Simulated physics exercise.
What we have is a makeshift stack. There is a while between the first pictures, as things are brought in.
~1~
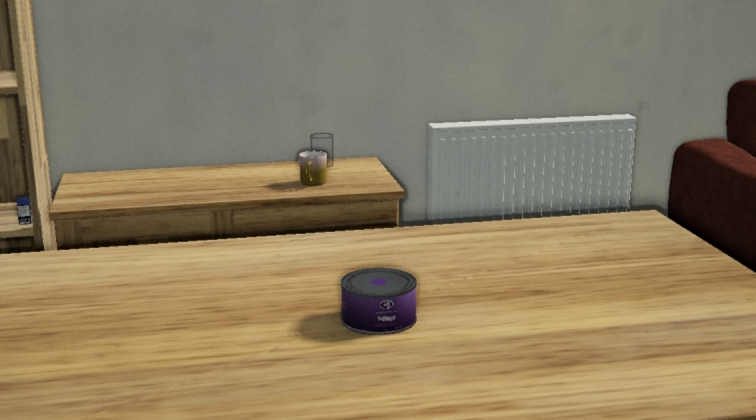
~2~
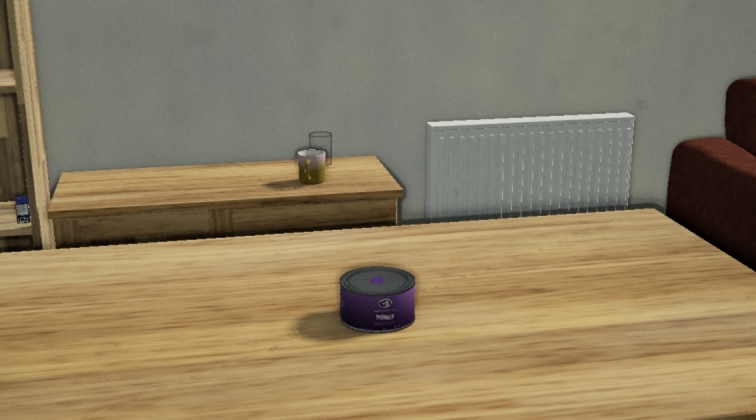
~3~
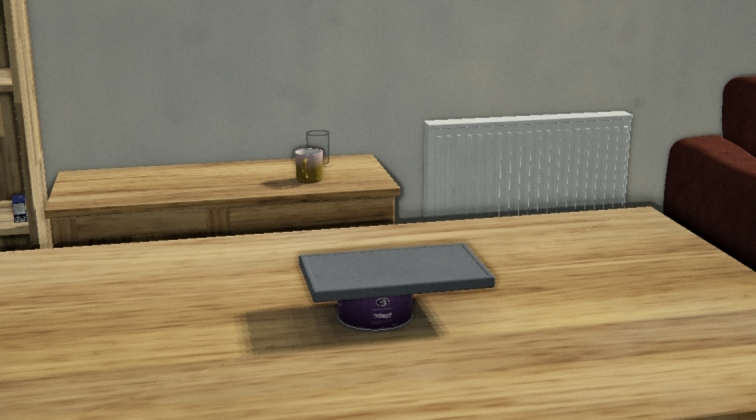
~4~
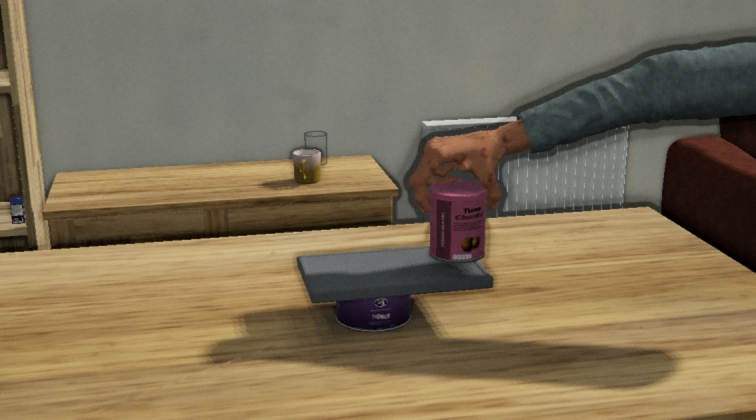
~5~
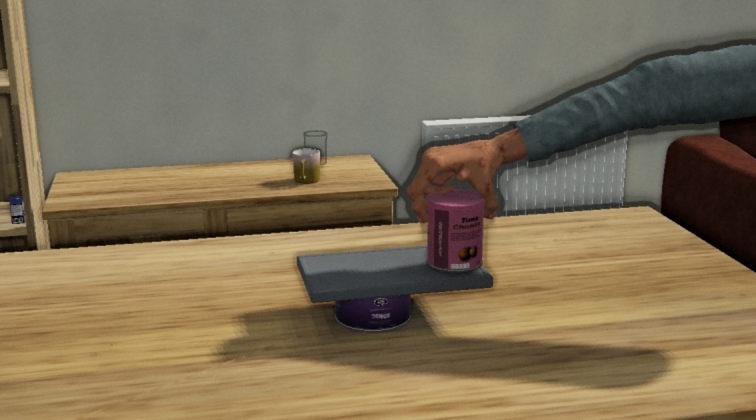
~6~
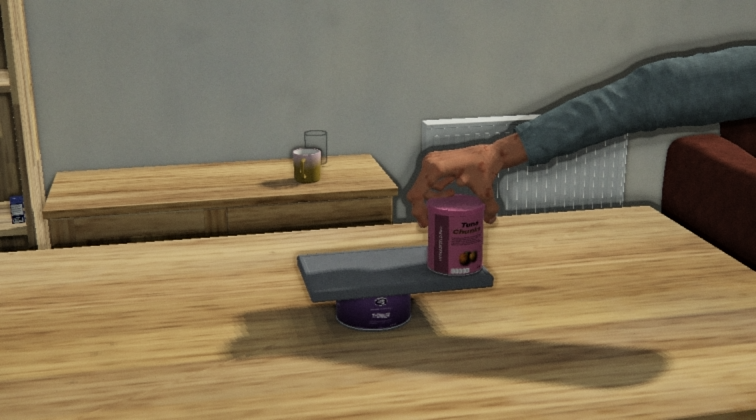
A grey slab appeared on top of a small purple tin on a wooden table, then a hand reached in from the right and lowered a pink tin onto the slab's right end, keeping hold.
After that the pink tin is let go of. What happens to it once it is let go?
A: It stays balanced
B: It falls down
The answer is B.
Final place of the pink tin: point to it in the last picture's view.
I'd point to roughly (535, 292).
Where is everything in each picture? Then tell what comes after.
In the first picture, the last thing is not in view yet.
In the second picture, the last thing is not in view yet.
In the third picture, the last thing is not in view yet; grey lid (394, 271).
The fourth picture shows on its way; pink tin (458, 221); grey lid (392, 272).
The fifth picture shows on its way; pink tin (455, 231); grey lid (392, 271).
The sixth picture shows set down, still held; pink tin (455, 235); grey lid (392, 271).
Then, 0.30 s past the last view, pink tin now fallen; grey lid rocked 26° from its first pose.
Then, 0.50 s past the last view, grey lid rocked 28° from its first pose.
Then, 0.80 s past the last view, things are still on the move.
Finally, fallen, pink tin; the other 2 still in place. Final places as the last picture's camera would see them, pink tin near (535, 292). The stack gives way.
